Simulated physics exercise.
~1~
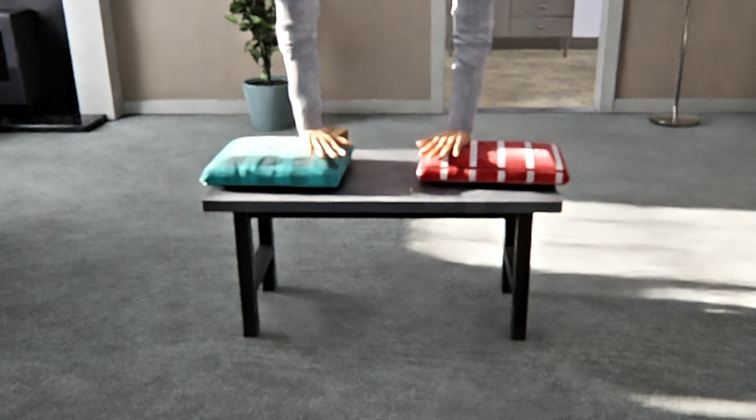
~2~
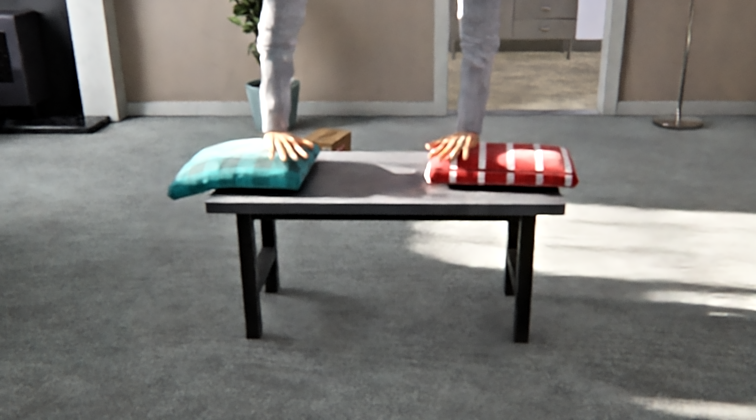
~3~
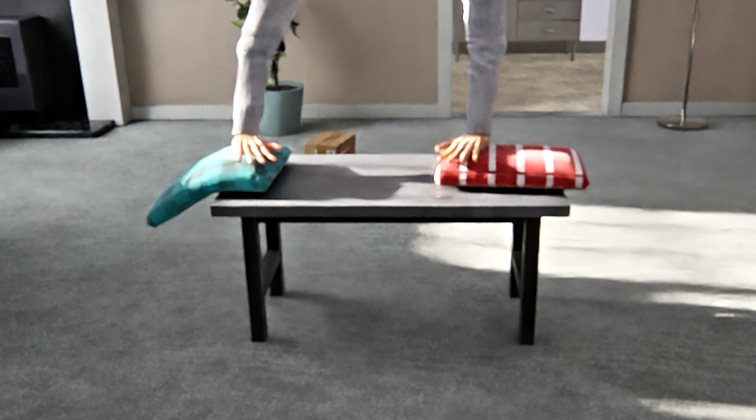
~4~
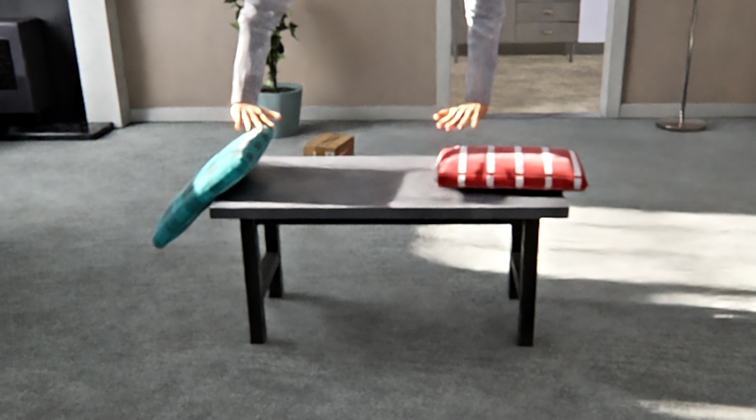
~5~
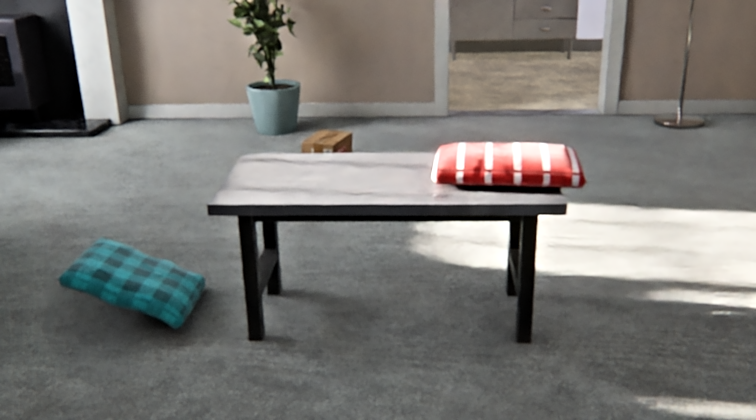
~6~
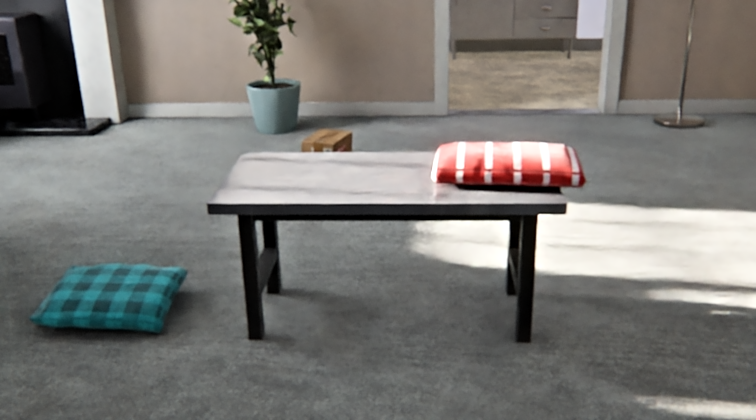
A turquoise checked cushion and a red pillow with white stripes lie on a dark-legged grey bench in a sunlit, carpeted room, seen from the front by a slightly swaying camera. Behind it are a potted plant, a small brown box and a doorway. Two hands press on them, sliding the turquoise one left and the red one slightly right. The turquoise cushion bends over the bench's left end and tips outwards as the hands lift away. It drops to the carpet and settles flat at the left, while the red pillow stays on the bench.
